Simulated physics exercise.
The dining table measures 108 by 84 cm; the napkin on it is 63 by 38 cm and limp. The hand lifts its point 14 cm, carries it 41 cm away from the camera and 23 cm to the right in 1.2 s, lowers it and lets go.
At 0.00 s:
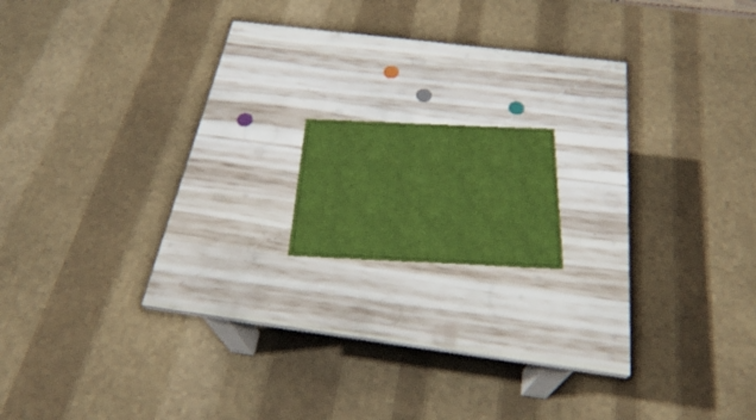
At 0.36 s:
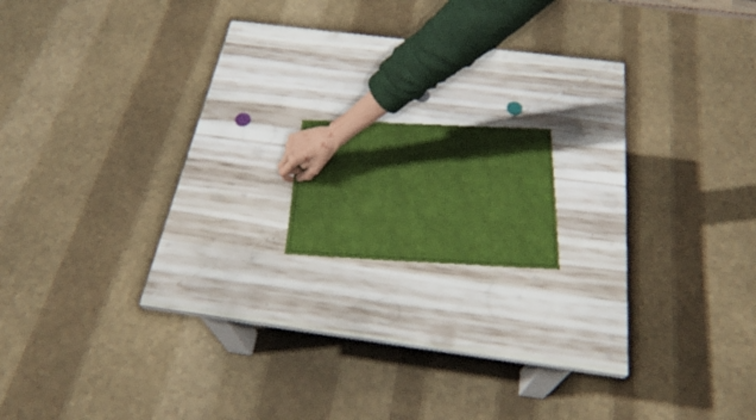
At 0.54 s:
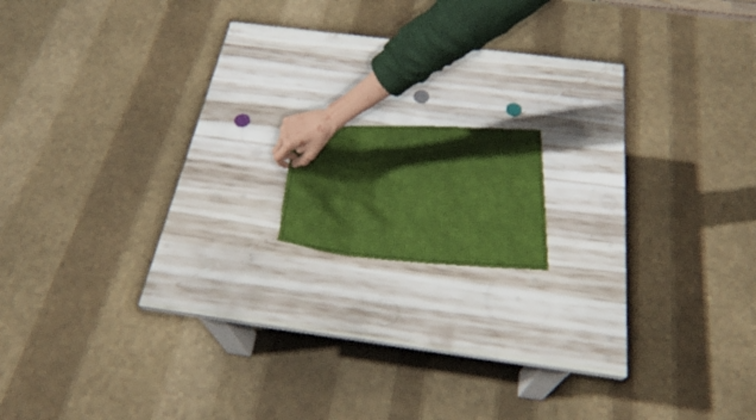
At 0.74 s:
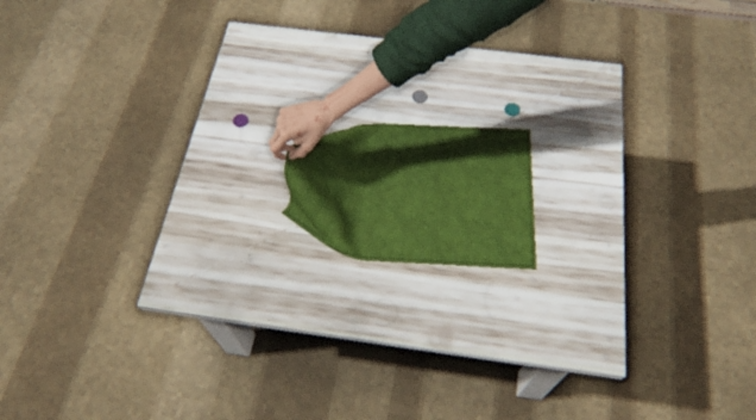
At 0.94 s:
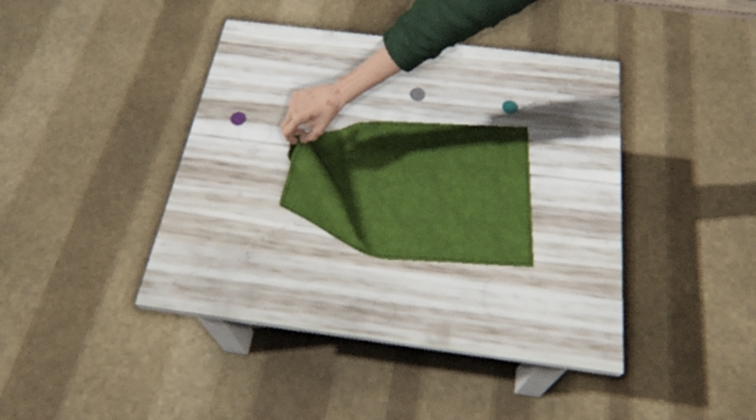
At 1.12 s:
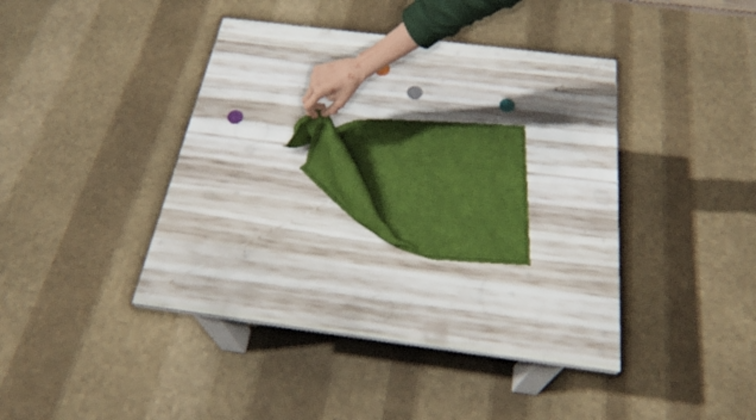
A hand in a dark green sleeve reached over the striped table, pinched the left side of the green napkin, lifted it, and drew it away from the camera and slightly right, folding the cloth.
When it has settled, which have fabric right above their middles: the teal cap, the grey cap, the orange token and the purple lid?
The teal cap stays uncovered, the grey cap gets covered, the orange token ends under the cloth, the purple lid remains in the open.
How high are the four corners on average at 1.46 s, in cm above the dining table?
About 1 cm.
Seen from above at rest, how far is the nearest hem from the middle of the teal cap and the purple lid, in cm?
About 5 cm, 35 cm.
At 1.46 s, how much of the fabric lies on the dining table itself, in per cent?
Some 50 per cent.
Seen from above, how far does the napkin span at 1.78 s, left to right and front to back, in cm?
Some 48 cm across and 60 cm deep.
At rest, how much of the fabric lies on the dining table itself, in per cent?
Some 55 per cent.
By 1.5 s, 50 % of it is down, spanning 52 by 47 cm, above no small thing.
By 1.8 s, 45 % of it is down, spanning 48 by 60 cm, above grey cap, orange token.
By 2.1 s, 50 % of it is down, spanning 47 by 61 cm, above grey cap, orange token.
By 2.4 s, 55 % of it is down, spanning 46 by 61 cm, above grey cap, orange token.
By 3.4 s, 55 % of it is down, spanning 46 by 61 cm, above grey cap, orange token.
